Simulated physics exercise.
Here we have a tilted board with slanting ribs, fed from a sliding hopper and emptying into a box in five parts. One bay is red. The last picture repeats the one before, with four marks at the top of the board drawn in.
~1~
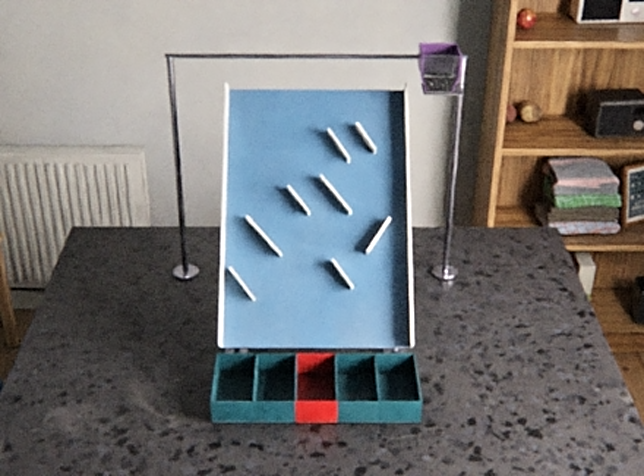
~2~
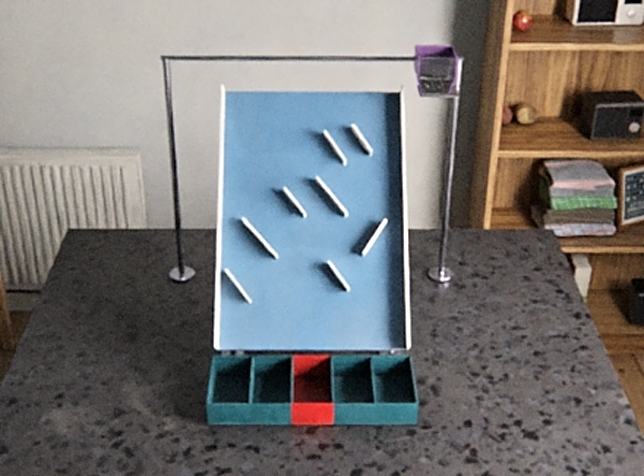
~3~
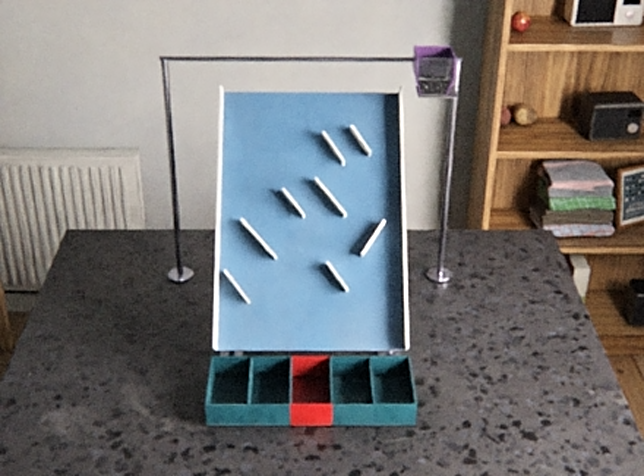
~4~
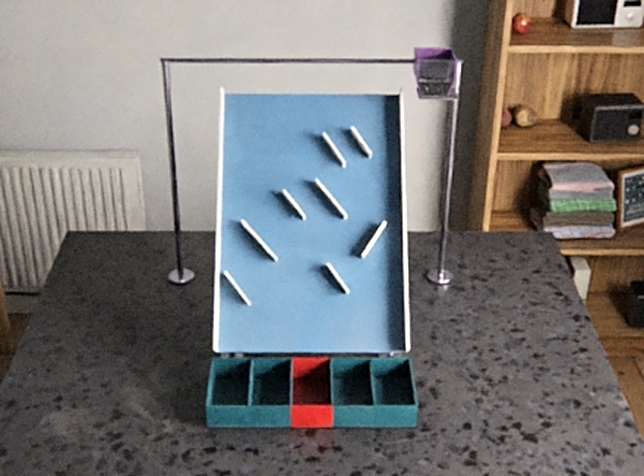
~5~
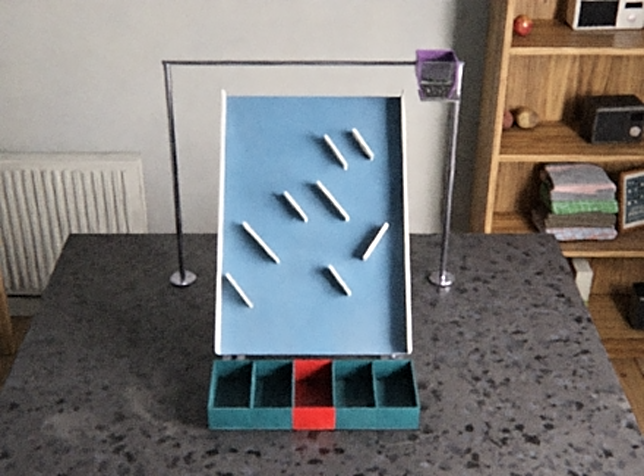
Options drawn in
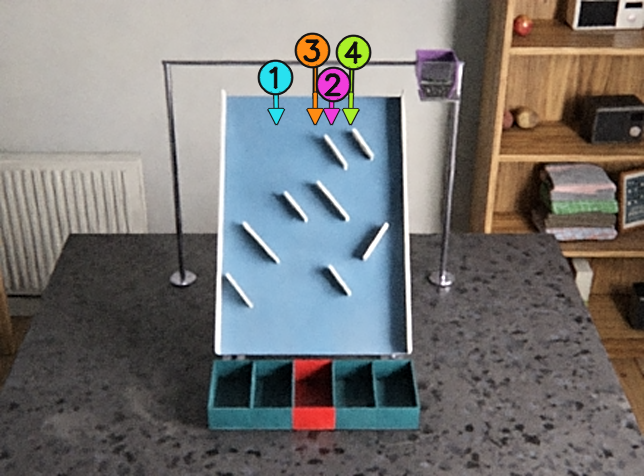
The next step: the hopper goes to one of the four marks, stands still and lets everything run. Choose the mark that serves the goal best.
1.
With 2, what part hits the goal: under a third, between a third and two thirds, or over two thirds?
Mark 2 gives under a third.
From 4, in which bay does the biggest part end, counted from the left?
It is the fifth one.
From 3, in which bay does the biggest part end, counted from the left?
The fifth.
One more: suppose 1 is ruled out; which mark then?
That would be 3.
On the marked copy, mark 1 meets the board at (276, 118); mark 2 meets the board at (331, 118); mark 3 meets the board at (315, 118); mark 4 meets the board at (350, 118).
If 1 is chosen, roughly half in the red bay, roughly half in other bays.
If 2 is chosen, about a tenth in the red bay, almost all in other bays.
If 3 is chosen, roughly a quarter in the red bay, roughly two thirds in other bays, just a few held on the board.
If 4 is chosen, not one piece in the red bay, almost all in other bays.
